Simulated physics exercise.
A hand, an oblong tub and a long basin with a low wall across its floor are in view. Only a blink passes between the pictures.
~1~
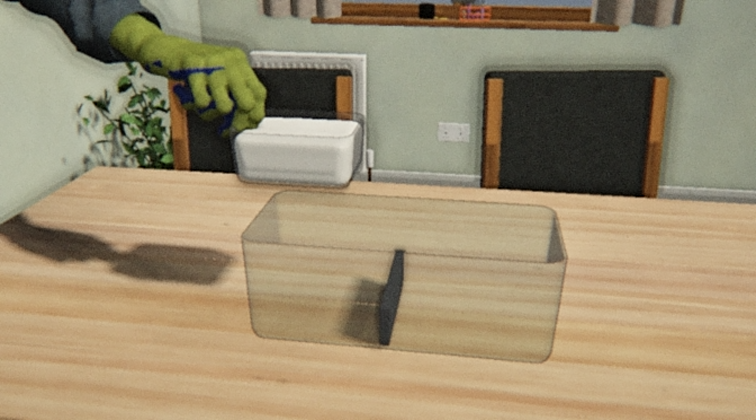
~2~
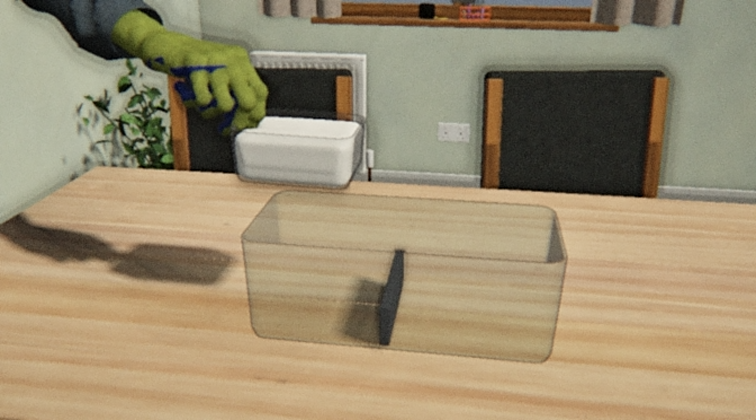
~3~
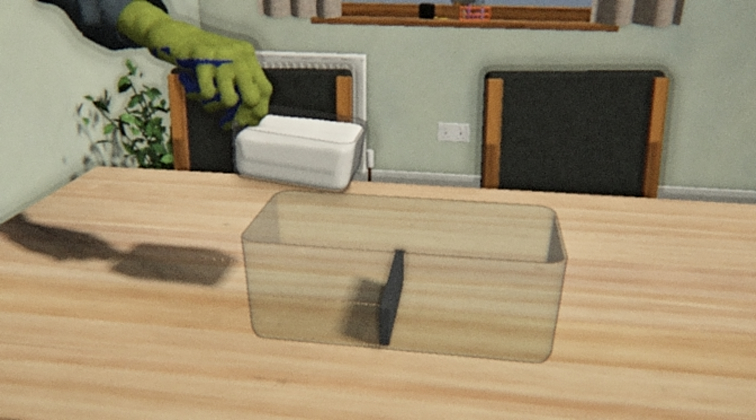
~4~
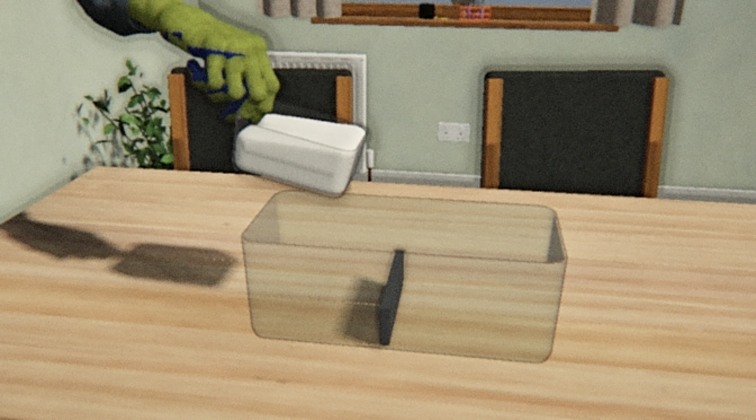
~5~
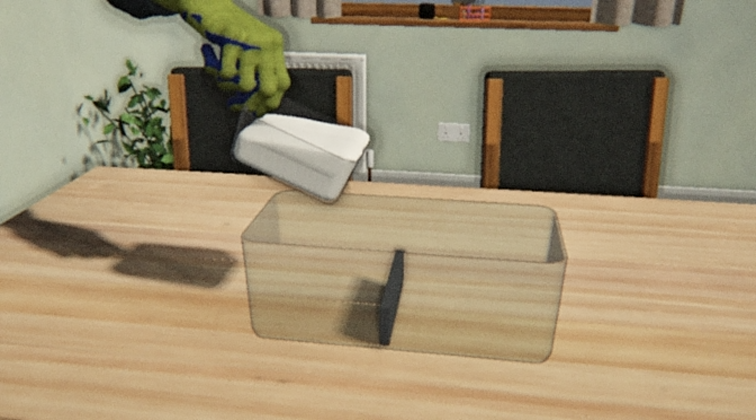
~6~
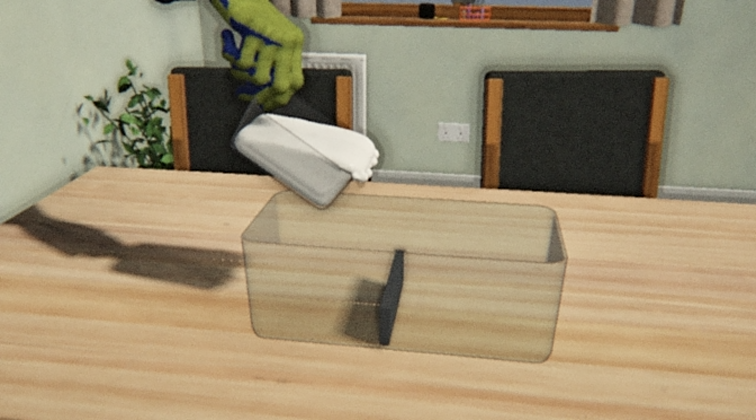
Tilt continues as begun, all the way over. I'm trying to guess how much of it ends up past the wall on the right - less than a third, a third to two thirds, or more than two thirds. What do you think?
I'd say a third to two thirds.
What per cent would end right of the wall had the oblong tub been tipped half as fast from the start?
About 70 %.
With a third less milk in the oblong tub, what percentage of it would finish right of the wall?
My estimate is about 35 percent.
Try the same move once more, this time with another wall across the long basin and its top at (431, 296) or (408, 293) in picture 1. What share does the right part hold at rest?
Roughly 20 per cent first and roughly 40 per cent second.
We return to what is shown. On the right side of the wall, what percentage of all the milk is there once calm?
About 55 per cent.
A moment on, the oblong tub is tipped on its side and 10 per cent is still to pour, 27 is left of the wall and 48 right of it.
Next, the oblong tub is tipped right over and 1 per cent is still to pour, 41 is left of the wall and 55 right of it.
Then the oblong tub is tipped right over and 0 per cent is still to pour, 42 is left of the wall and 56 right of it.
Later the oblong tub is tipped right over and 0 per cent is still to pour, 42 is left of the wall and 56 right of it.
In the end 42 per cent lies left of the wall, 56 right of it and 1 outside.
